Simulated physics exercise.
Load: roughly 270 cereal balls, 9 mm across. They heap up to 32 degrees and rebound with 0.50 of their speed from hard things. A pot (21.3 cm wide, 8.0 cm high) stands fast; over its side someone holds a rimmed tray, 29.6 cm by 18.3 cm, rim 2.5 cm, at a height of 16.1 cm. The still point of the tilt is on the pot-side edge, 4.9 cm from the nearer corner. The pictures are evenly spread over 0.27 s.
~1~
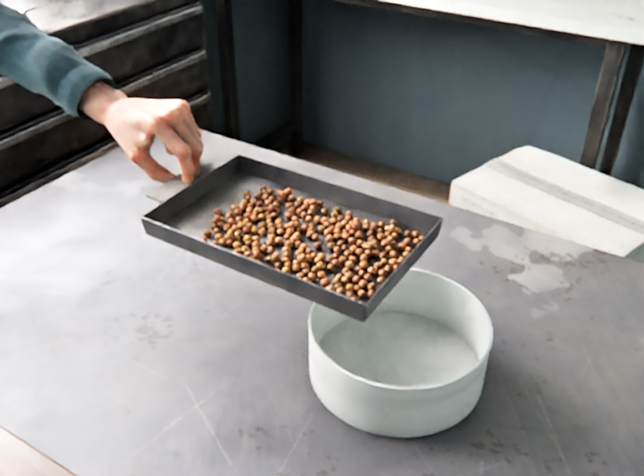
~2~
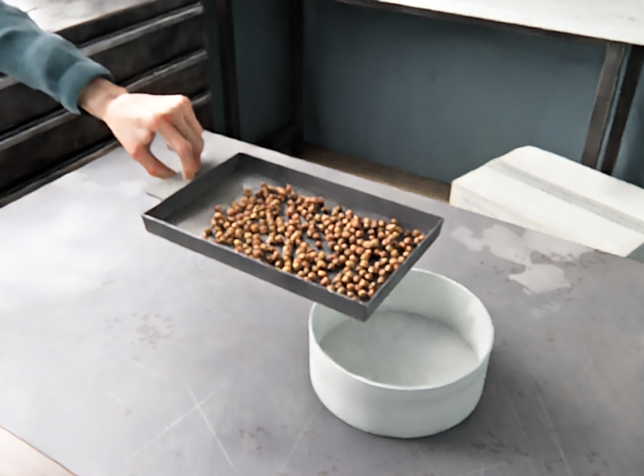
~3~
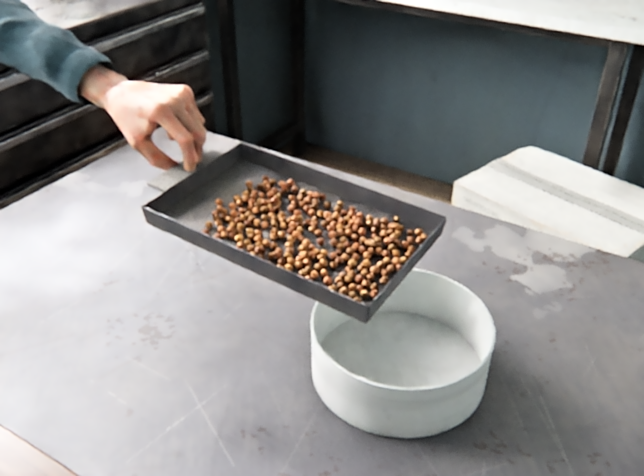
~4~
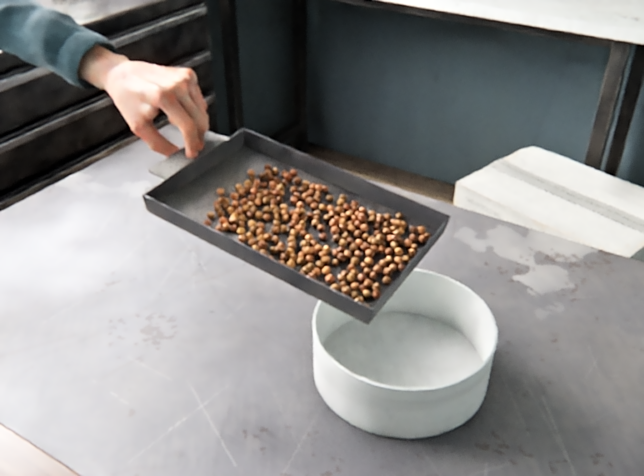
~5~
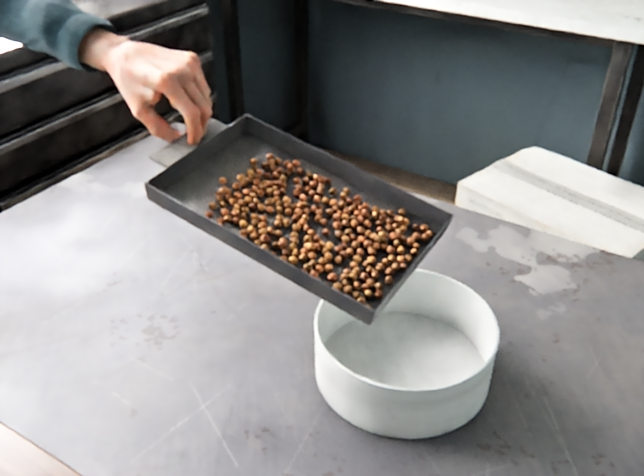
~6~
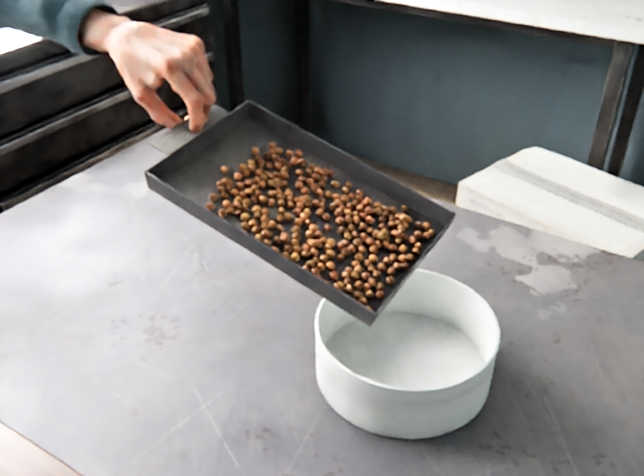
On a grey table, a hand steadily tilts a dark tray of small brown balls.
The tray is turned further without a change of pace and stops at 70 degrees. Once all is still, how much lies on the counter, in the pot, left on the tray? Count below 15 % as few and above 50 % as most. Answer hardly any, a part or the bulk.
On the counter: Hardly any; in the pot: Hardly any; left on the tray: The bulk.
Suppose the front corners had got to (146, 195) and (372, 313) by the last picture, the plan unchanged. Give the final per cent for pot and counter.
Pot 0, counter 0.
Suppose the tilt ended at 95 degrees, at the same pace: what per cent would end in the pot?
It would be near 40 per cent.
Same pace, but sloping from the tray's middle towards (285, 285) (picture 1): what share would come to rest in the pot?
Some 0 per cent.
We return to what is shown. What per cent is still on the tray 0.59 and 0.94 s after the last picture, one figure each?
In turn: 100, 100.
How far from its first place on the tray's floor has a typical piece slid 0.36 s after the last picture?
About 5 cm.
Then, 0.36 s after the last picture, tilt 42 degrees; the tray holds 100 %, the pot 0 %.
Then, 0.59 s after the last picture, tilt 59 degrees; the tray holds 100 %, the pot 0 %.
Then, 0.94 s after the last picture, tilt 70 degrees; the tray holds 100 %, the pot 0 %.
In the end, counter 5 %, pot 0 %, tray 95 %.
